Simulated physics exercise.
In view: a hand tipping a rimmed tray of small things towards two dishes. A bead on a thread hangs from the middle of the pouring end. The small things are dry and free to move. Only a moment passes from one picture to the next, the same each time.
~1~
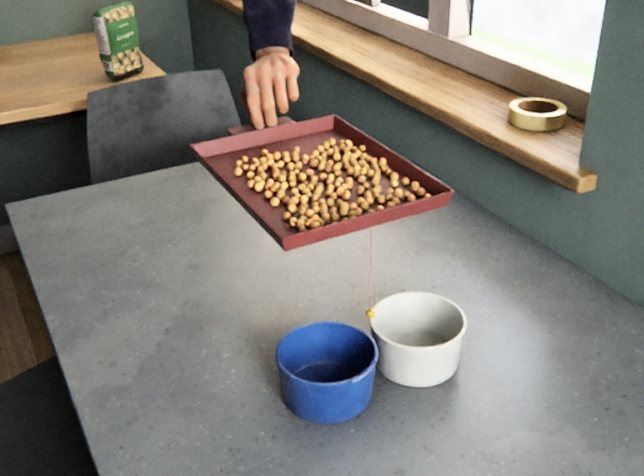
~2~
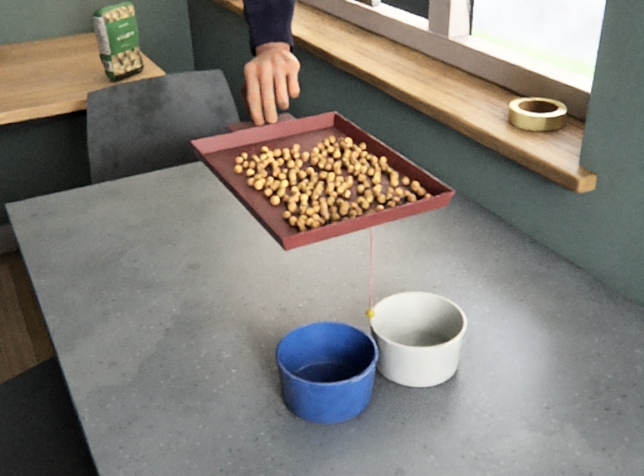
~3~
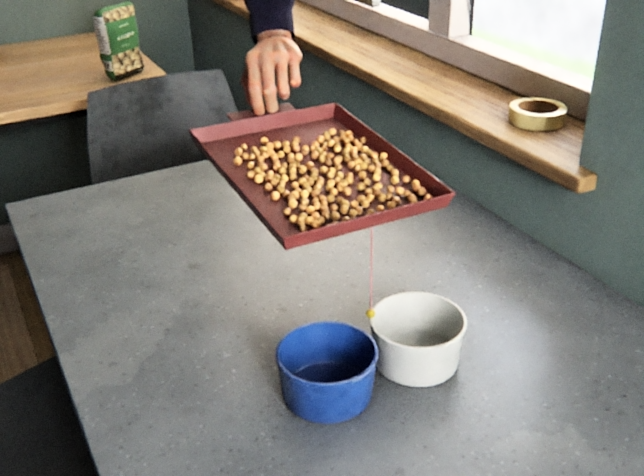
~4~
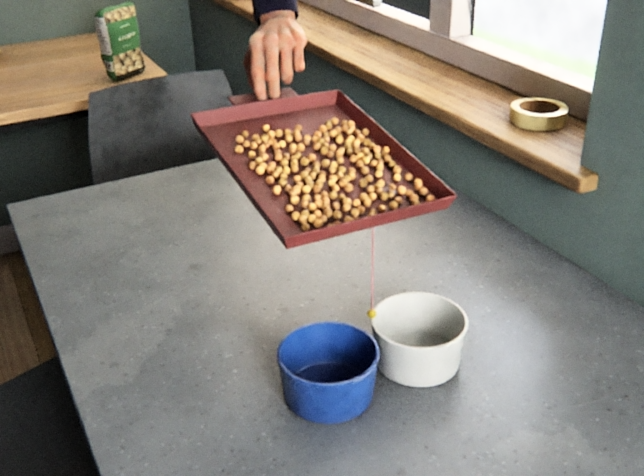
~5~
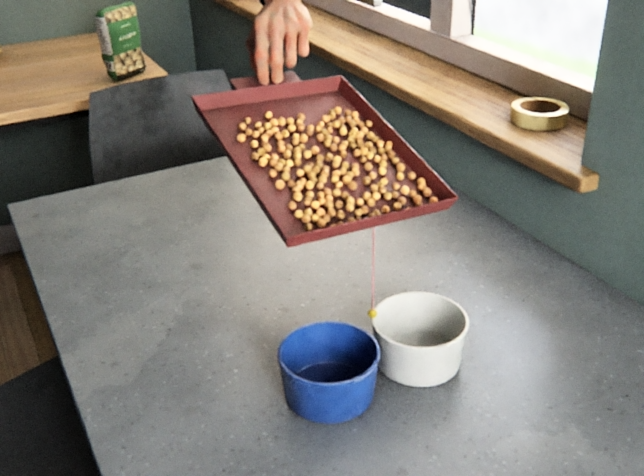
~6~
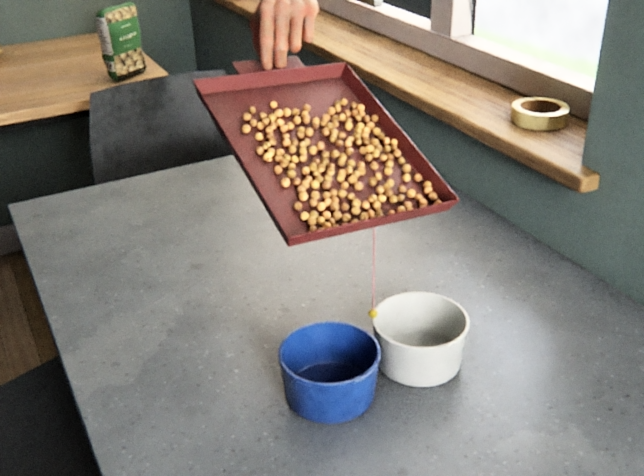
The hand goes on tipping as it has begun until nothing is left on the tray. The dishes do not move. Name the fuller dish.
The right dish gets more.
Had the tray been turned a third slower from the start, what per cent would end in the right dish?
Near 60 %.
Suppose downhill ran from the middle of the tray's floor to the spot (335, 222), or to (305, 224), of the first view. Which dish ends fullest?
One: The left one. Two: Left.
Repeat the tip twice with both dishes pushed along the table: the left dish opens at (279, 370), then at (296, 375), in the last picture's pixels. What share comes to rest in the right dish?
In turn 30 and 40 in a hundred.
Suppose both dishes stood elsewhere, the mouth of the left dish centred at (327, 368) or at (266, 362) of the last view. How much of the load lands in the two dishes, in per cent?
The first gives 70 %, the second 10 %.
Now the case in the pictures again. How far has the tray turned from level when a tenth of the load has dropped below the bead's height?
Near 65 degrees.
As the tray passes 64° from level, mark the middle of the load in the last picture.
At about (409, 210).
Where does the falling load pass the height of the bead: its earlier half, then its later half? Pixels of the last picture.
The first part at (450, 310); the rest at (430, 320).
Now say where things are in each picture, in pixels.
In the first picture, corners of the pouring end (285, 235) and (447, 190), level; middle of the load (330, 181), round wooden beads; left dish (351, 397); right dish (444, 361); bead on its thread (370, 313).
In the second picture, corners of the pouring end (285, 234) and (448, 191), level; middle of the load (330, 180).
In the third picture, corners of the pouring end (286, 234) and (448, 192), tipped barely, lowest at the right corner; middle of the load (330, 176).
In the fourth picture, corners of the pouring end (288, 234) and (450, 194), tipped a little, lowest at the right corner; middle of the load (333, 170).
In the fifth picture, corners of the pouring end (290, 233) and (452, 195), tipped a little, lowest at the right corner; middle of the load (336, 164).
In the sixth picture, corners of the pouring end (291, 233) and (453, 197), tipped clearly, lowest at the right corner; middle of the load (342, 162), almost all on the move; left dish (354, 397); right dish (447, 361).
Just after the last frame, tray tipped steeply; the larger part on the tray; just a few in the left dish; about a tenth in the right dish; just a few outside both; about a tenth in the air.
A moment on, tray tipped past a quarter turn; just a few on the tray; about a tenth in the left dish; roughly half in the right dish; roughly a quarter outside both; about a tenth in the air.
Further on, tray tipped past a quarter turn; about a tenth in the left dish; roughly two thirds in the right dish; roughly a third outside both.
When it is over, tray tipped past a quarter turn; about a tenth in the left dish; roughly two thirds in the right dish; roughly a third outside both.
